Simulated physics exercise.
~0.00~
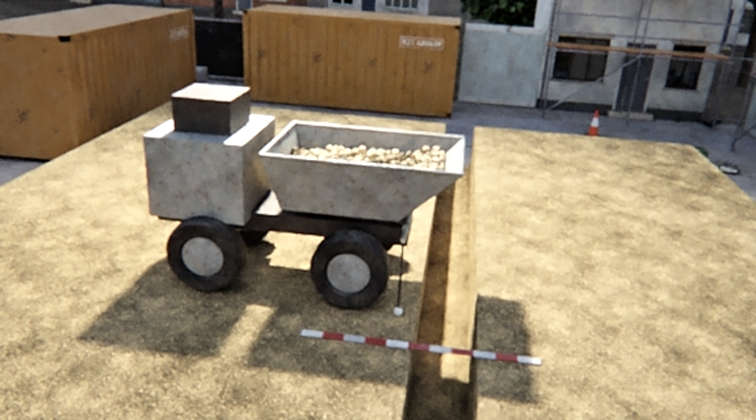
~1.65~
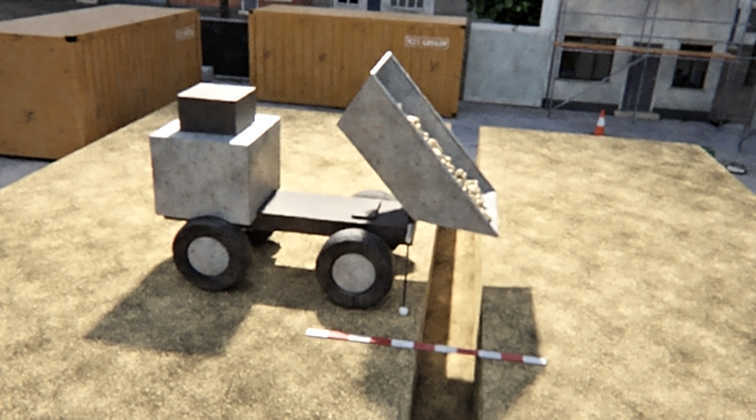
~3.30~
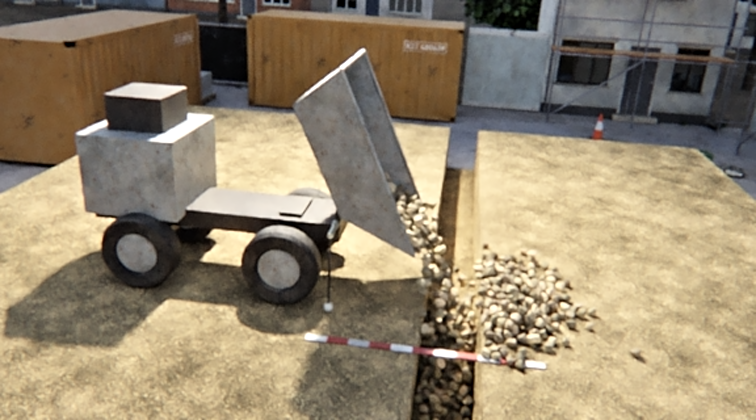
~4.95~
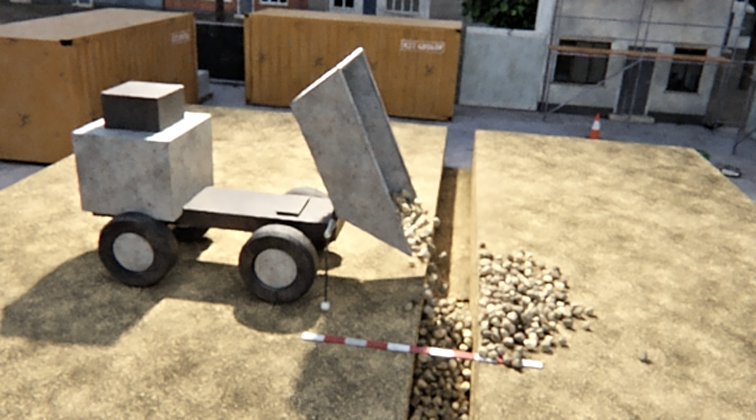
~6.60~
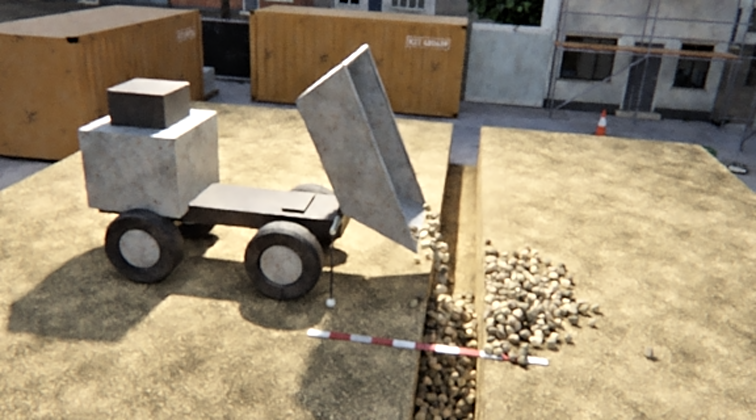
Small grey dumper tipping its skip and rolling back left, spilling crushed rock into a trench and onto the ground beyond it.
